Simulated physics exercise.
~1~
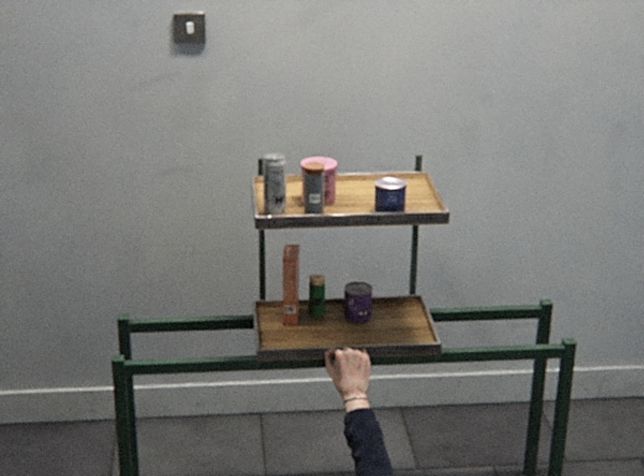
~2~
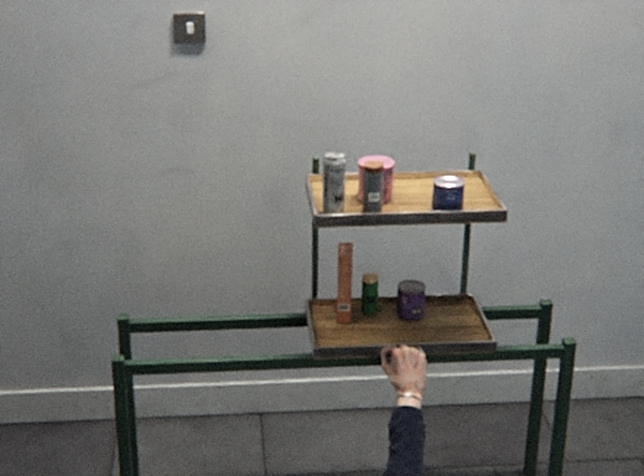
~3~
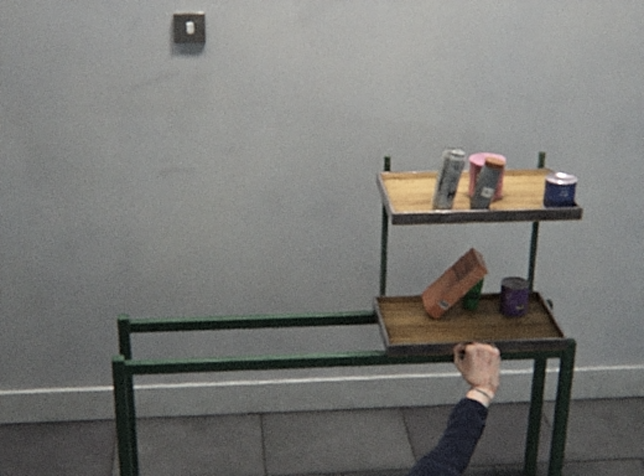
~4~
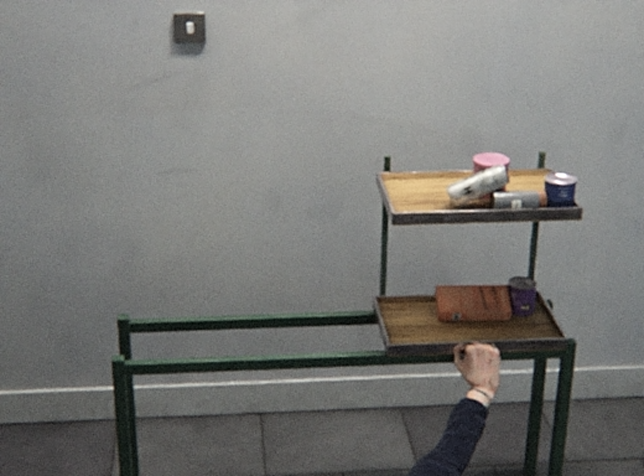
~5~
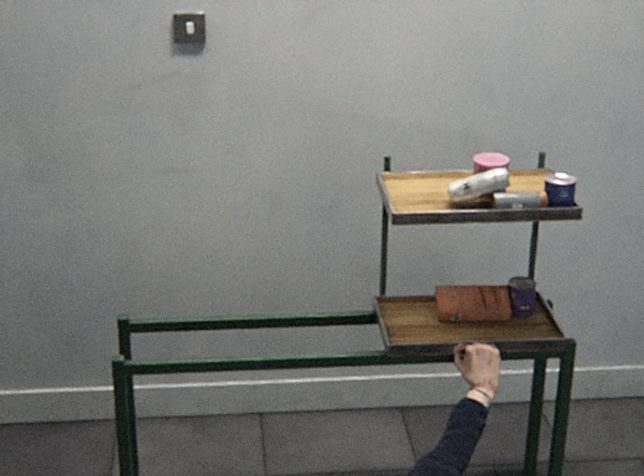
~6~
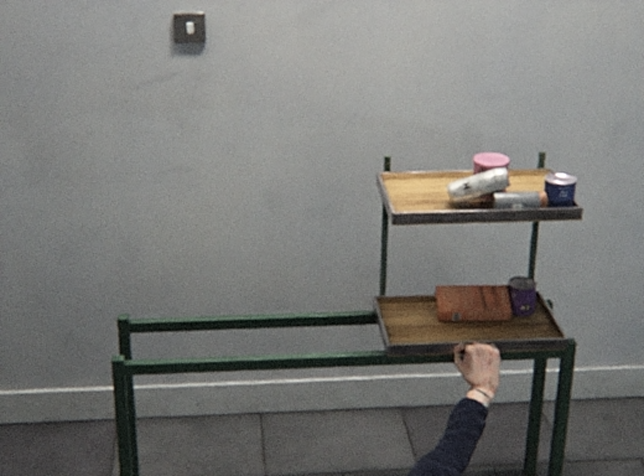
A hand in a dark sleeve grips the front of a two-level wooden tray on green rails, seen from the front and slightly above against a grey wall. The upper level holds a white can, a grey shaker, a pink tin and a blue tin, while the lower holds a tall orange packet, a green shaker and a purple tin. The hand moves the tray rightward to the end of the rails, where it stops. The packet, can and both shakers tip rightward and topple. They end lying on the tray, the green shaker hidden, while the three tins remain upright.
